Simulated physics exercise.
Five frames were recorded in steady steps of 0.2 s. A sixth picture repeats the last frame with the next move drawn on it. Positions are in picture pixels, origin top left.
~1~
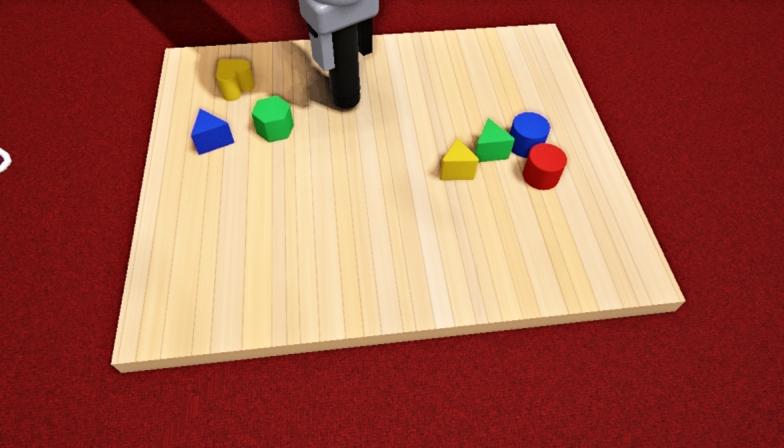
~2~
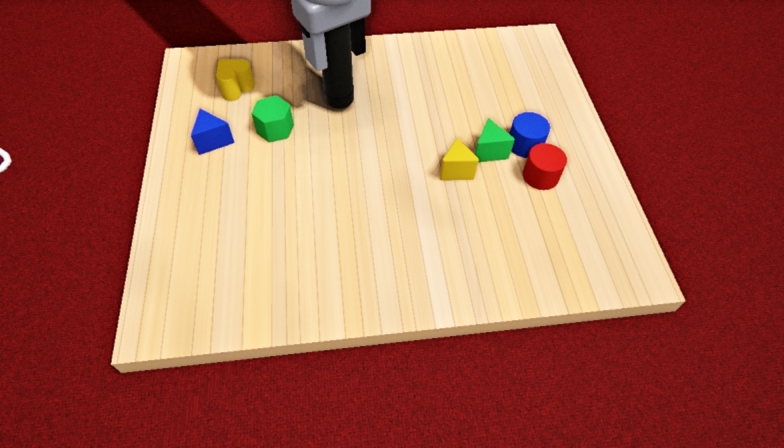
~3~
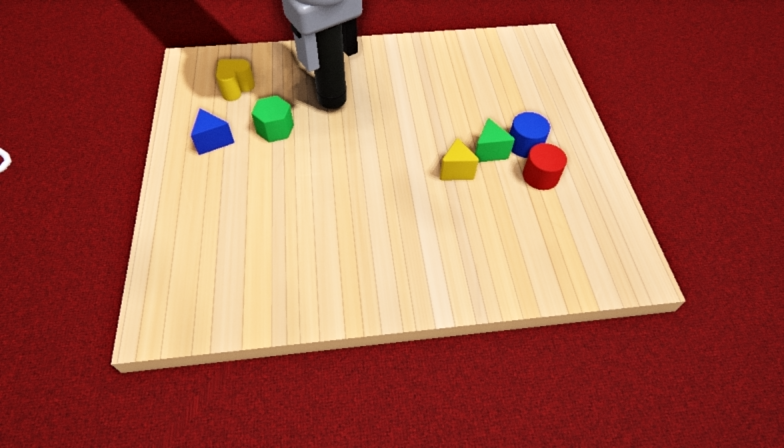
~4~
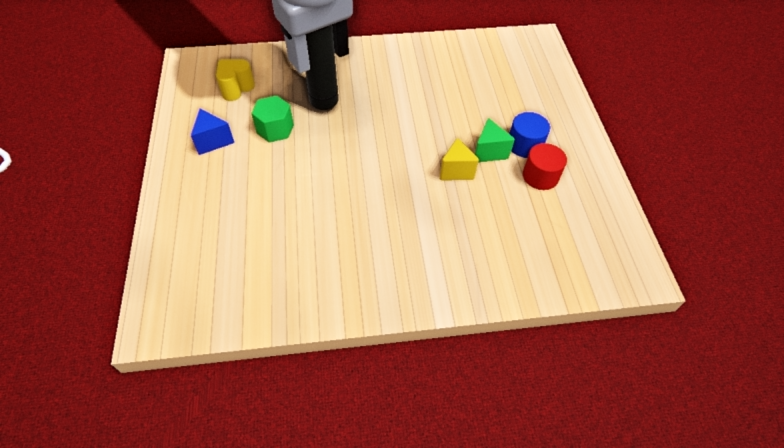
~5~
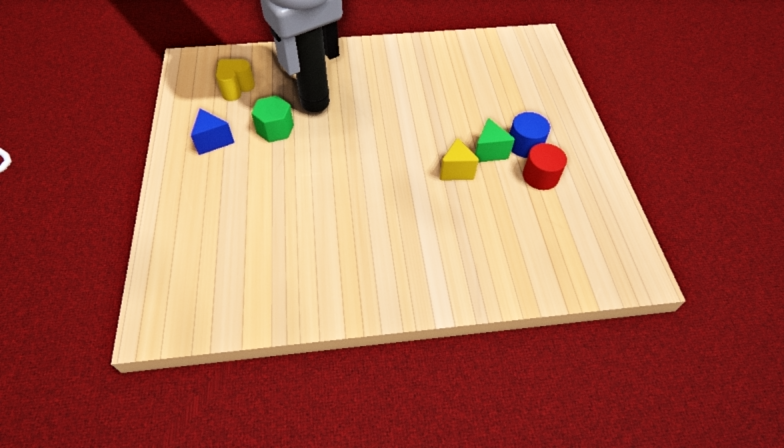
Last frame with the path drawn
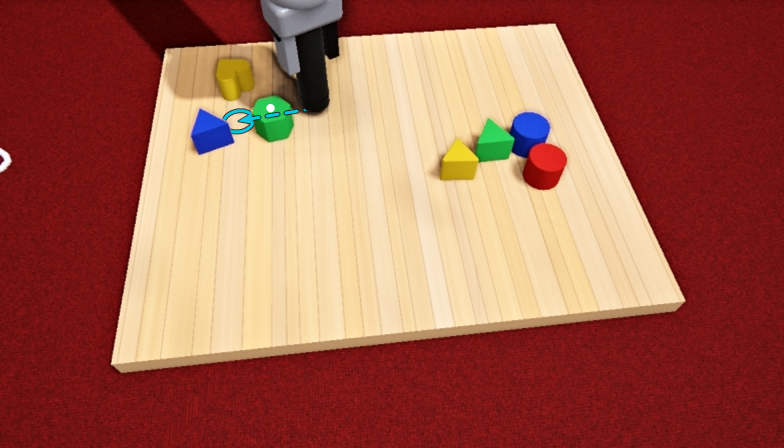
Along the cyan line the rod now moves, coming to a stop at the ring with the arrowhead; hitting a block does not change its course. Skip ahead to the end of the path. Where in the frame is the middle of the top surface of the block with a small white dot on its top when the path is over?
I think it will end close to (247, 121).
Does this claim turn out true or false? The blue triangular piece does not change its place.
True - the claim holds.
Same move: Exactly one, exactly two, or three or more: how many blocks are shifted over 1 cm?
I expect just one block to be moved by more than 1 cm.
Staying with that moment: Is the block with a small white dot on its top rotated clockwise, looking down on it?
No.
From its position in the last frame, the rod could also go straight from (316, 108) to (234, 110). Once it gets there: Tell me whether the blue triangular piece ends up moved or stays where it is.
It stays.
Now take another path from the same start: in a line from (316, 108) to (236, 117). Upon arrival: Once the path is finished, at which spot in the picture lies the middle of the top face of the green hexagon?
The spot you're after is about (253, 117) in the image.
Drawn move, straight from (316, 108) to (239, 121); the dot is on the green hexagon.
On the path given first. Halfway along, rod at (276, 109); green hexagon at (257, 115), turned 30° anticlockwise.
At the end, rod at (237, 116); blue triangular piece still; green hexagon at (247, 121), turned 55° anticlockwise.
